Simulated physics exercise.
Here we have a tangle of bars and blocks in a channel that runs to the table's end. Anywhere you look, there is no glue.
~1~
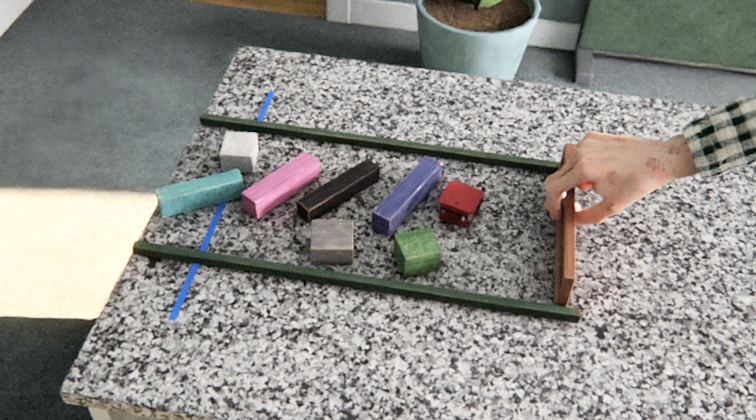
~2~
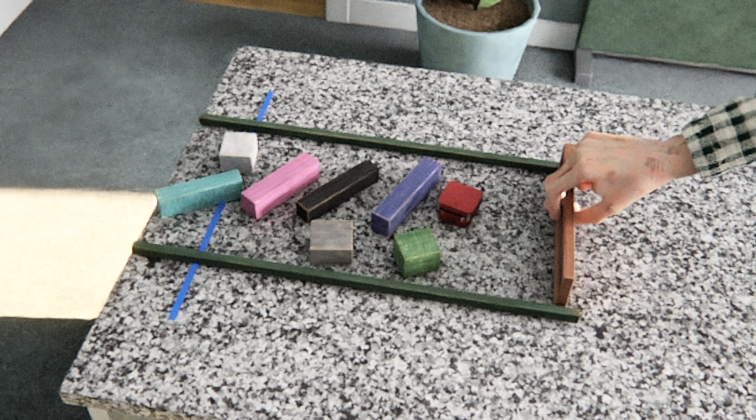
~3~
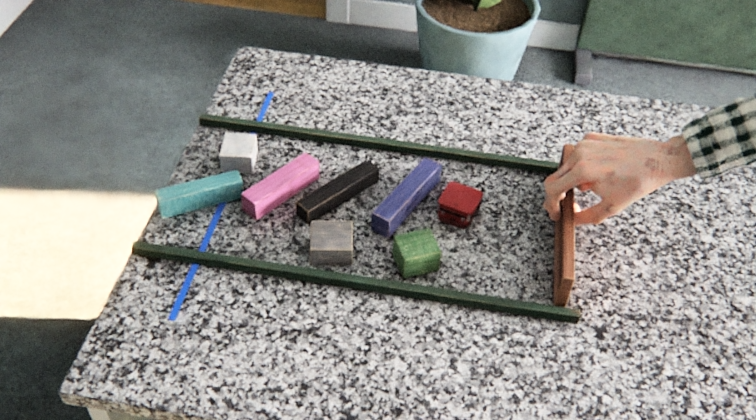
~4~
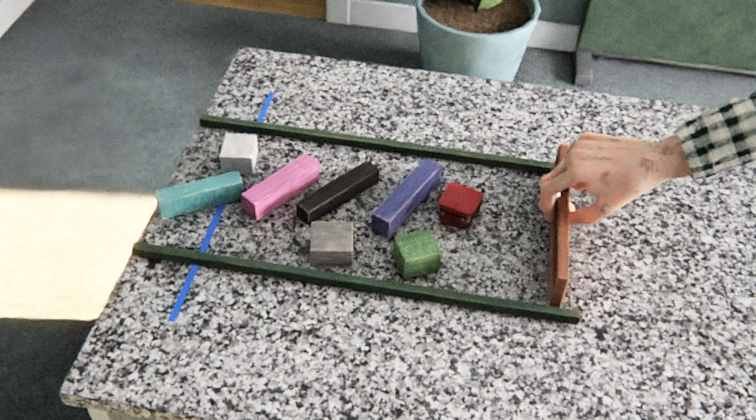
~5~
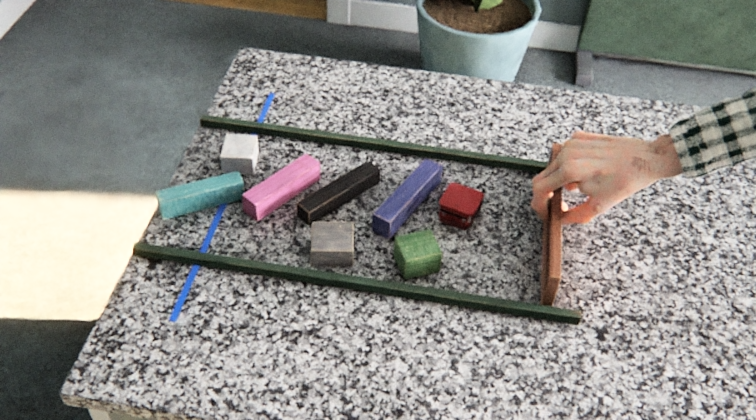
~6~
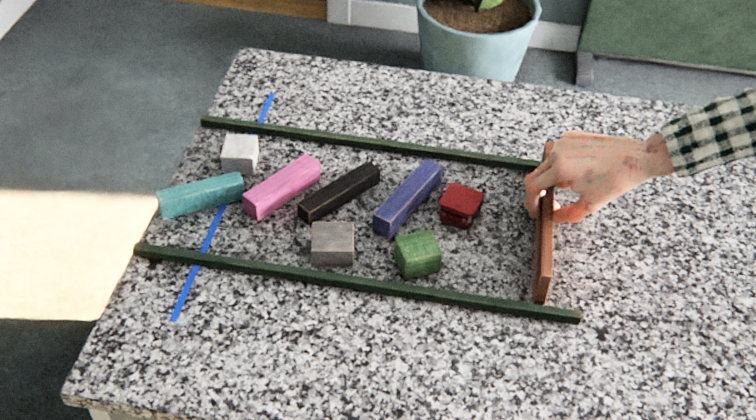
A hand slides a brown board slightly left between two rails toward unmoving colored blocks.
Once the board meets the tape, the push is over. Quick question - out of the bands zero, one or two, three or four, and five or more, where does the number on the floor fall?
The band is three or four.
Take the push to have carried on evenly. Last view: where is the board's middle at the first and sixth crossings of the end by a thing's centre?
At (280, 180) for the first, at (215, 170) for the sixth.
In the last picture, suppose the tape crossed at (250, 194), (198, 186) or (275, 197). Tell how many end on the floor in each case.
Try 1: 3; try 2: 6; try 3: 2.
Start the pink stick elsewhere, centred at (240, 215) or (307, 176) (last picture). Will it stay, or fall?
In that order, it goes over; tumbles off.
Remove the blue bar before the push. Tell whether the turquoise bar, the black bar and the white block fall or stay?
Final state: Turquoise bar off, black bar in place, white block off.
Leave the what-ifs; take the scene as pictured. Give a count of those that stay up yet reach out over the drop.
It would come to 1.
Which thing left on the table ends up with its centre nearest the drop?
The grey block finishes closest.
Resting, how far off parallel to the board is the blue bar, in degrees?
Angle: Roughly 0 degrees.
Soon after, none off yet; turquoise bar at rest near (202, 195); white block at rest near (240, 154); pink stick at rest near (283, 186).
Then, none off yet; turquoise bar moving near (191, 194); white block moving near (233, 153); pink stick moved a little near (249, 177).
At rest, the number that fall off is three or four; fallen, black bar, pink stick, white block and turquoise bar.
